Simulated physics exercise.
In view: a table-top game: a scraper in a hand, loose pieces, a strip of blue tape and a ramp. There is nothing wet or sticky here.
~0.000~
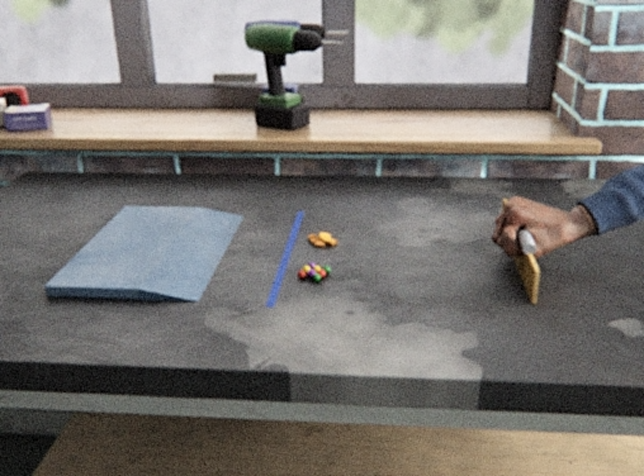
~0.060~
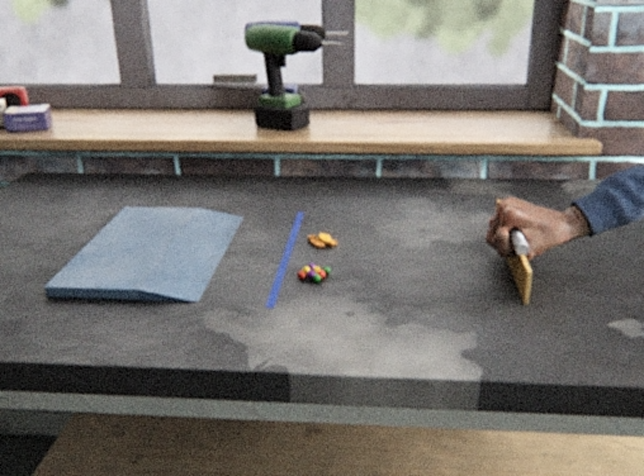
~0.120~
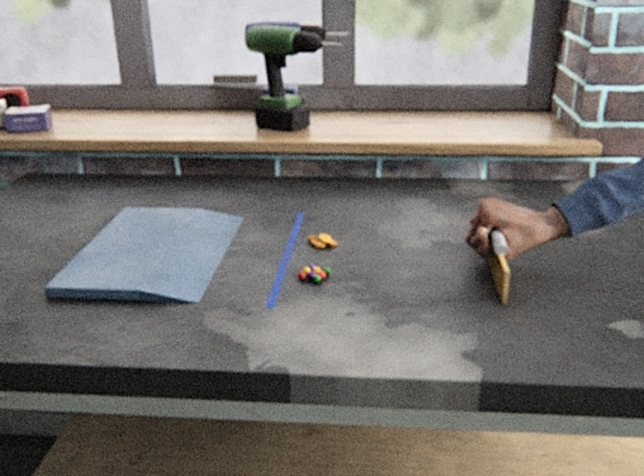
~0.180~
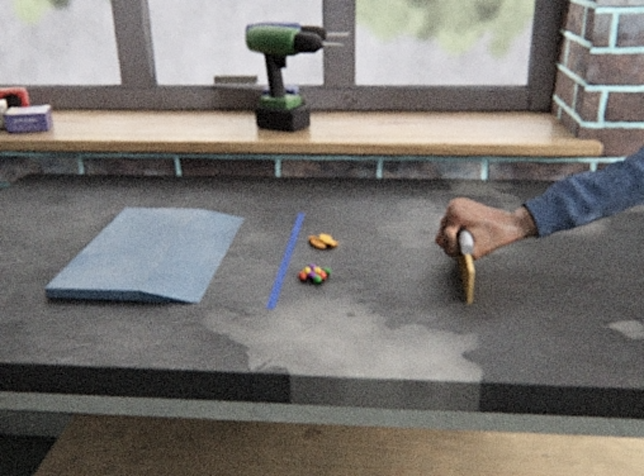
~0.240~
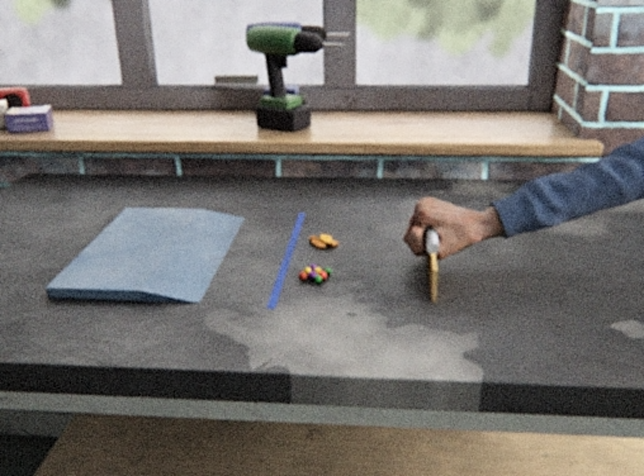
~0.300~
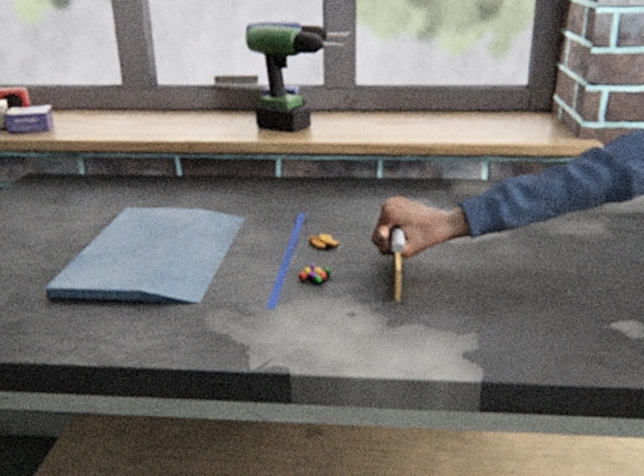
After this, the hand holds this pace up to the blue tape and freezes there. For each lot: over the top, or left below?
Noted: Nearer lot partly on top; farther lot below top.
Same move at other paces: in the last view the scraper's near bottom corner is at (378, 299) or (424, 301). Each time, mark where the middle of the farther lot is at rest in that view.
First near (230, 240), then near (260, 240).
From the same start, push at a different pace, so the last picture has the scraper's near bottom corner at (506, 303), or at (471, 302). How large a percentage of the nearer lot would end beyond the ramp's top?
In the first case 0 per cent, in the second 0 per cent.
By 0.42 s, scraper still moving, near (332, 228); nearer lot every one short of the ramp; farther lot every one short of the ramp.
By 0.56 s, scraper stopped at the blue tape; nearer lot every one short of the ramp; farther lot every one short of the ramp.
By 0.84 s, scraper stopped at the blue tape; nearer lot the larger part past the top, about a tenth on the ramp; farther lot every one short of the ramp.
When it is over (1.7 s), scraper stopped at the blue tape; nearer lot every one past the top; farther lot not one past the top, every one short of the ramp.
